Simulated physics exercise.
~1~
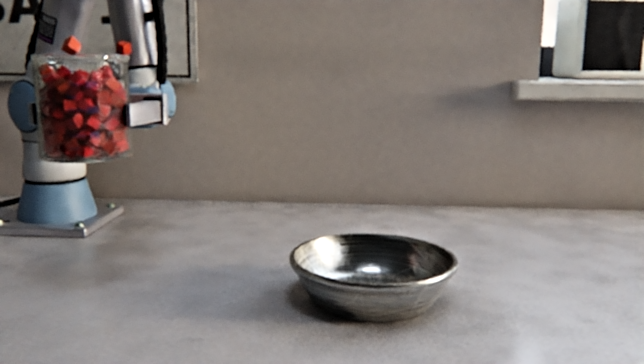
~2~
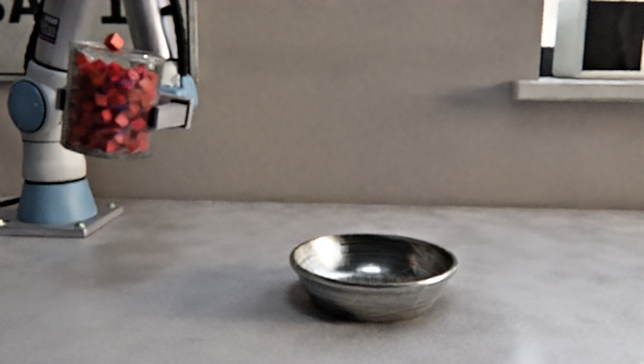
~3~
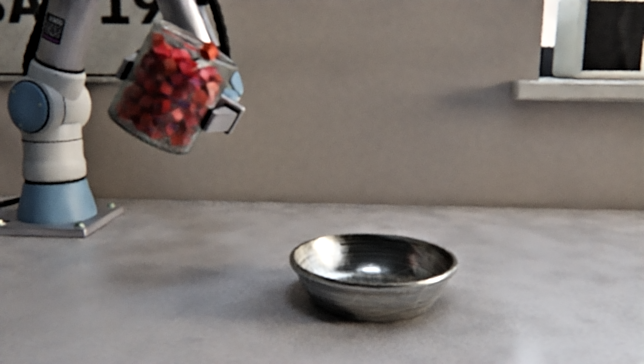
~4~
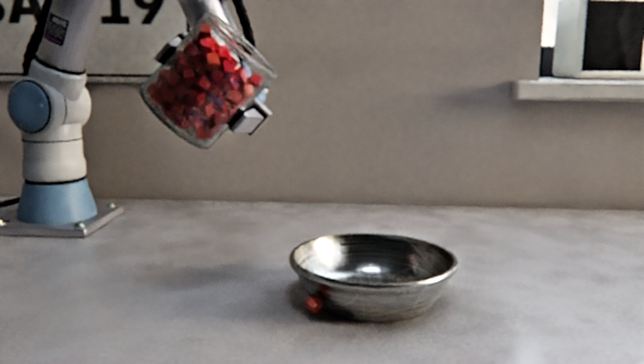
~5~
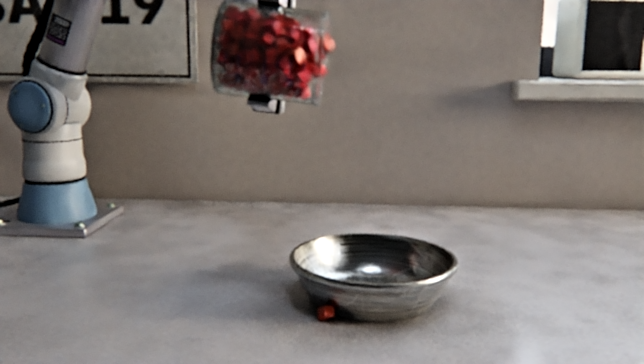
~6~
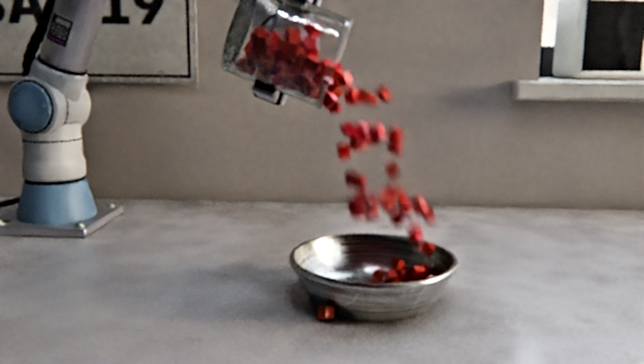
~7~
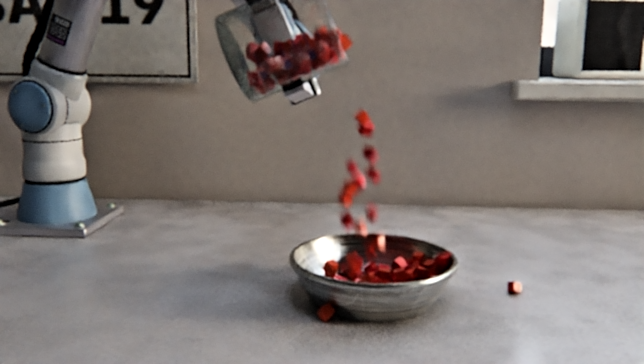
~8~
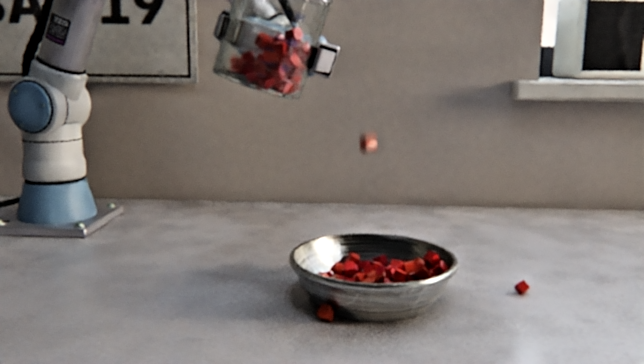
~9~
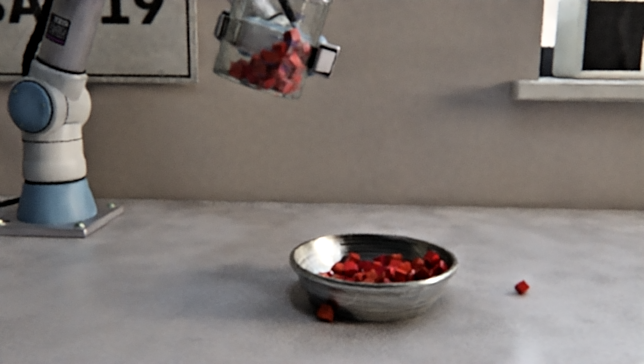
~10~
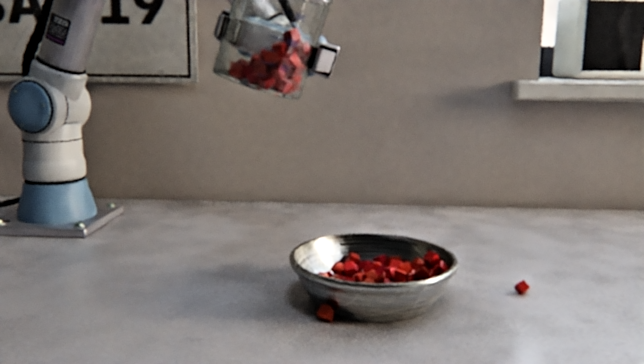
On a grey tabletop, a robot arm tips a clear tumbler of red cubes over a metal bowl, leaving some inside and two outside.
